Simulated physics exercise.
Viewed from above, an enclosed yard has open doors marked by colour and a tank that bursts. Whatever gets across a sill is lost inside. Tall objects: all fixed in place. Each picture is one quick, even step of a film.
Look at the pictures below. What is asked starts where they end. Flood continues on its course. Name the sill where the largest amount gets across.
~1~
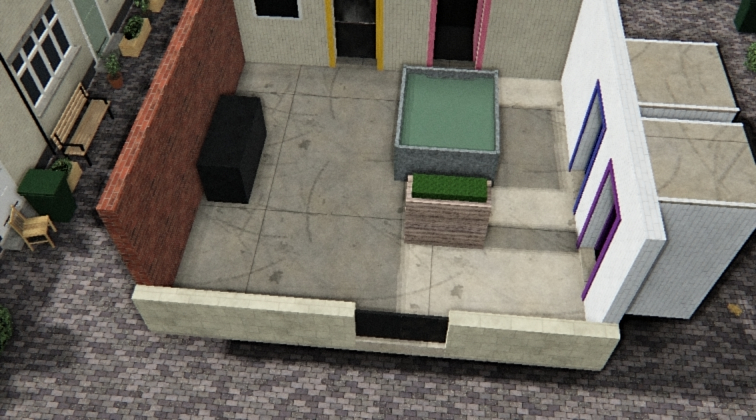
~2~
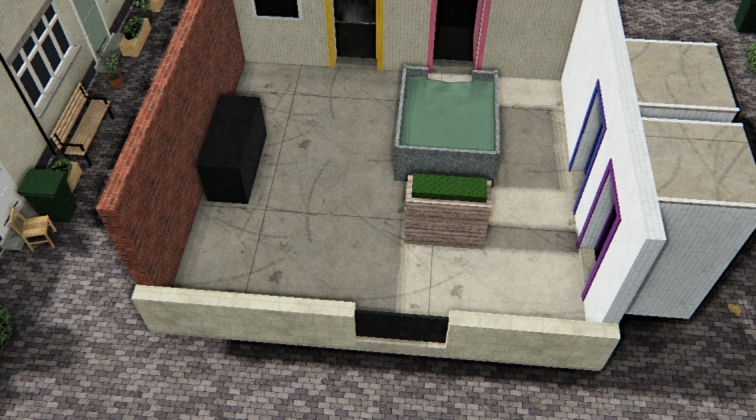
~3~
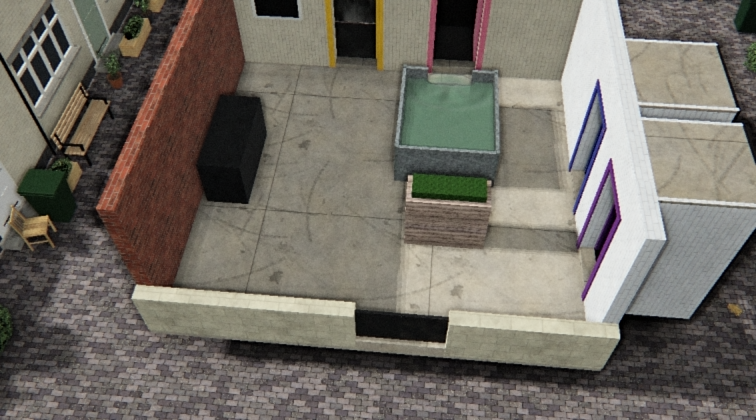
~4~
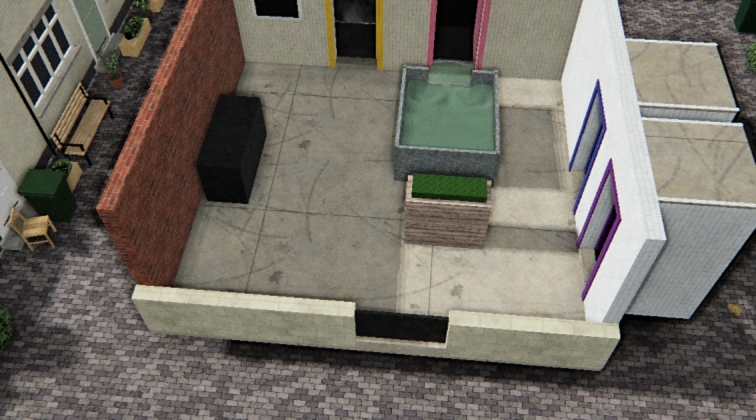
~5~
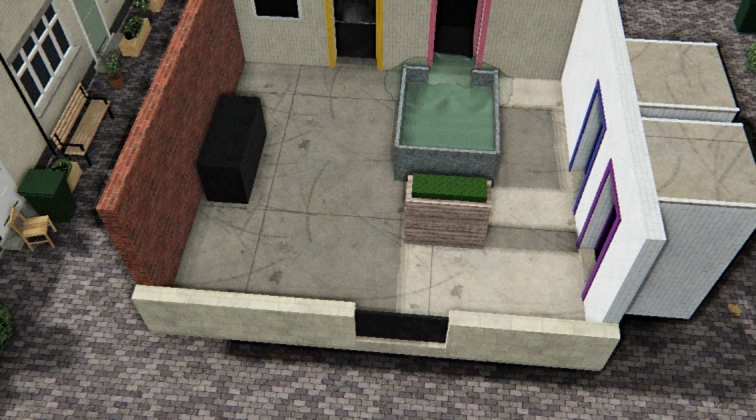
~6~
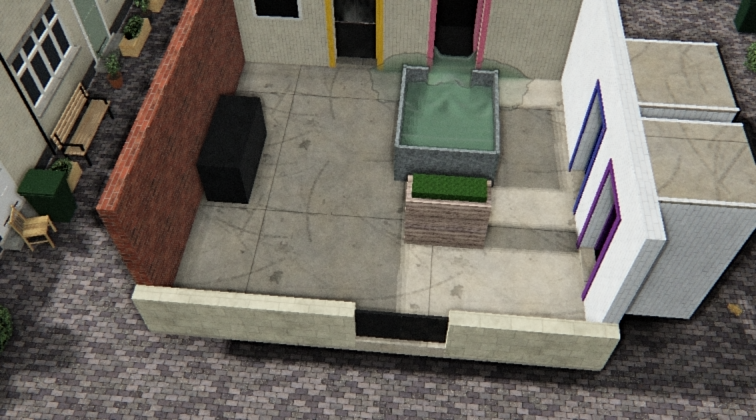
Pink.
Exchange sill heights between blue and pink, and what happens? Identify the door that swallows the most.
It would be the pink-painted one.
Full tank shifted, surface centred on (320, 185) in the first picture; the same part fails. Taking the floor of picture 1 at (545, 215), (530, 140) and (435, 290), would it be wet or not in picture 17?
In the order given: Not reached, not reached and not reached.
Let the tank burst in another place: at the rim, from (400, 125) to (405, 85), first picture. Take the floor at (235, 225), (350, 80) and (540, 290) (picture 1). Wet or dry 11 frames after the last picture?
Going through them in turn, I'd call them sodden, sodden and spared.
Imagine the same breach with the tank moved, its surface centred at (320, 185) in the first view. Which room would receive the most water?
I'd point to the door marked yellow.
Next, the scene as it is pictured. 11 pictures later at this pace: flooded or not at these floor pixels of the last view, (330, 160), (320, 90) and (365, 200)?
The first spot is spared, the second swamped and the third spared.
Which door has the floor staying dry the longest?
Last is the purple-painted one.
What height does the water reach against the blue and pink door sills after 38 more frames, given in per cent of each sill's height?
Approx. 50 % followed by 120 %.
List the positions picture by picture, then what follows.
In the first frame, the open tank at (449, 111) is whole and still.
In the second frame, water pours out on the open tank's far side and has run to a hidden place.
In the third frame, the front is at a hidden place, out from the gap on the open tank's far side.
In the fourth frame, the front is at a hidden place, out from the gap on the open tank's far side.
In the fifth frame, the front is at (508, 78), out from the gap on the open tank's far side.
In the sixth frame, the front is at (528, 79), out from the gap on the open tank's far side.
A moment on, water covers 15 % of the floor; blue door not reached, pink door a lot in, purple door not reached, yellow door wet at the sill, nothing in.
Next, water covers 30 % of the floor; blue door wet at the sill, nothing in, pink door a lot in, purple door not reached, yellow door wet at the sill, nothing in.
Then, water covers 45 % of the floor; blue door wet at the sill, nothing in, pink door a lot in, purple door wet at the sill, nothing in, yellow door wet at the sill, nothing in.
Later, water covers 75 % of the floor; blue door wet at the sill, nothing in, pink door a lot in, purple door wet at the sill, nothing in, yellow door wet at the sill, nothing in.
In the end, water covers 95 % of the floor; blue door wet at the sill, nothing in, pink door a lot in, purple door wet at the sill, nothing in, yellow door wet at the sill, nothing in; the pink door has let in the most.
